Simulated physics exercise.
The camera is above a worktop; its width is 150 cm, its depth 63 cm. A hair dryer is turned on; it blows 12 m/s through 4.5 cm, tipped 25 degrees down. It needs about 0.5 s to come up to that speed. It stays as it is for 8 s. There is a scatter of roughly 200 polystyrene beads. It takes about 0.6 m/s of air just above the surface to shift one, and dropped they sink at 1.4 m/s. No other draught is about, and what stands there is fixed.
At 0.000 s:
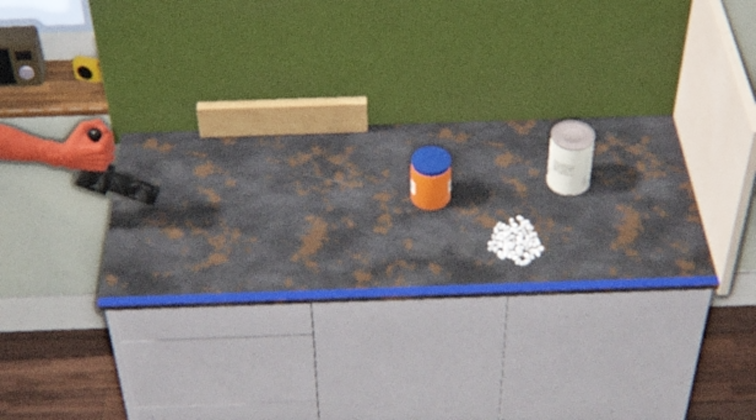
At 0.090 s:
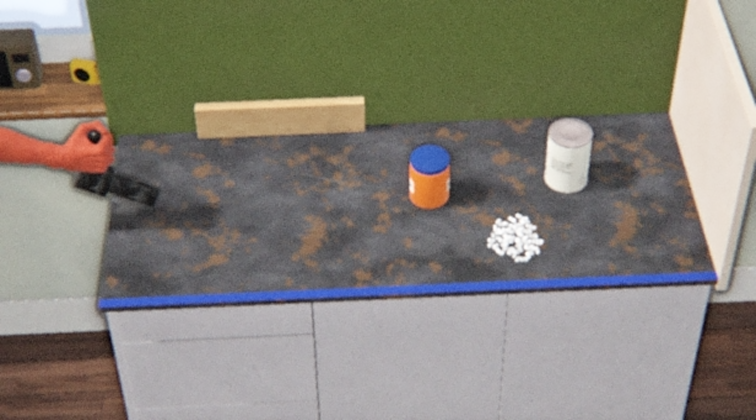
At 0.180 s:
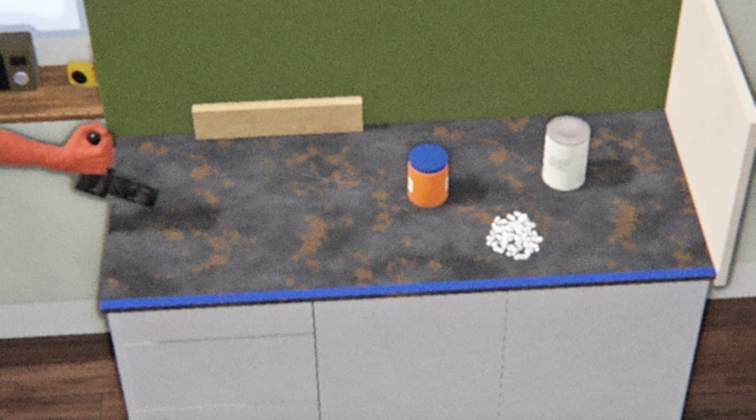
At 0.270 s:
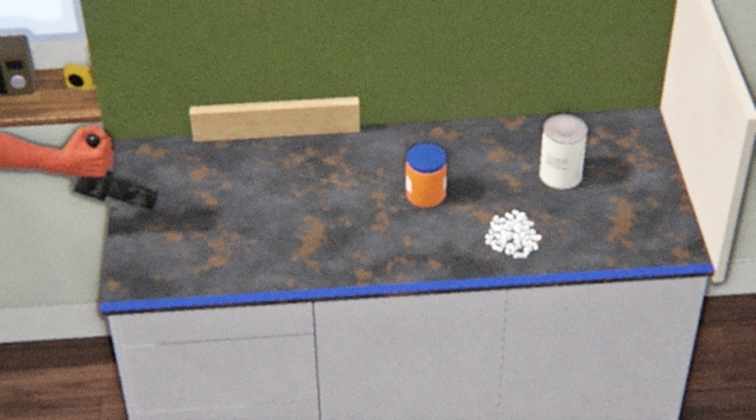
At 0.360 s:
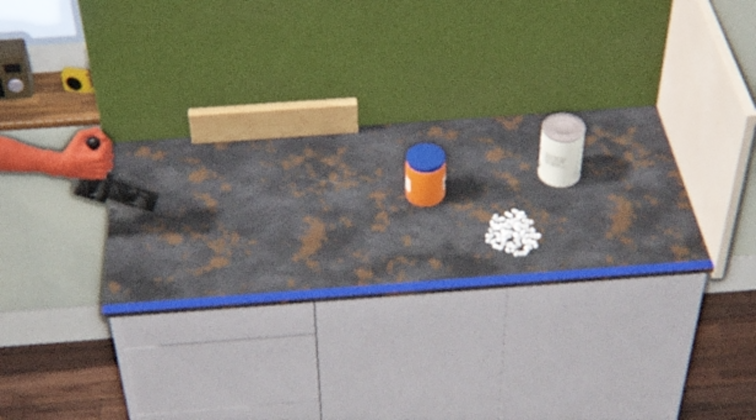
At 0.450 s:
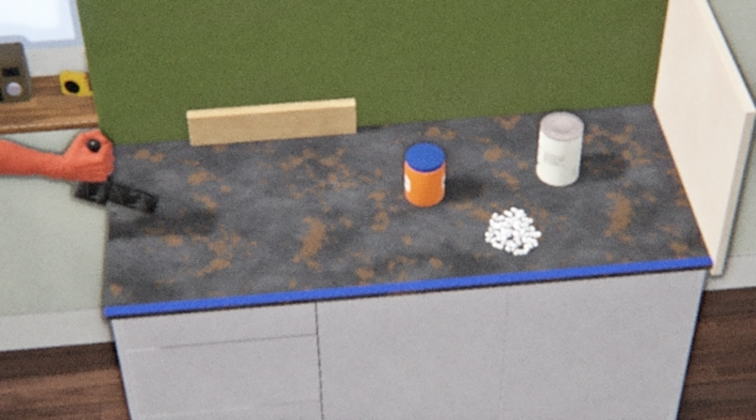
Camera drifting slightly over a dark mottled worktop, with white beads, an orange jar, a tin and a hand-held dryer staying still.
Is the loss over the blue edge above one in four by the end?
Answer: Yes.
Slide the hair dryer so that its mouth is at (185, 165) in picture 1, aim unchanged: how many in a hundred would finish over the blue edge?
It would be near 70 %.
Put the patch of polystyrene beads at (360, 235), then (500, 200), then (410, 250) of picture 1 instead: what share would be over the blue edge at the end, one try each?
In turn about 80 %, 5 %, 100 %.
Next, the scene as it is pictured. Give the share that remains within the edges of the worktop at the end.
Some 15 per cent.
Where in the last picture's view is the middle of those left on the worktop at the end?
Around (566, 134).
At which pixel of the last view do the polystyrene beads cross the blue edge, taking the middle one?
Near (636, 271).
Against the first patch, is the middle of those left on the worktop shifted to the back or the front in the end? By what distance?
To the back, by about 30 cm.
After 1.6 s, 71 % are over the blue edge; the middle of those still in play is near (663, 146); 69 % have settled or left.
After 2.6 s, 77 % are over the blue edge; the middle of those still in play is near (662, 140); 76 % have settled or left.
After 4.4 s, 84 % are over the blue edge; the middle of those still in play is near (657, 139); 86 % have settled or left.
After 8.0 s, at the end, 85 % are over the blue edge.
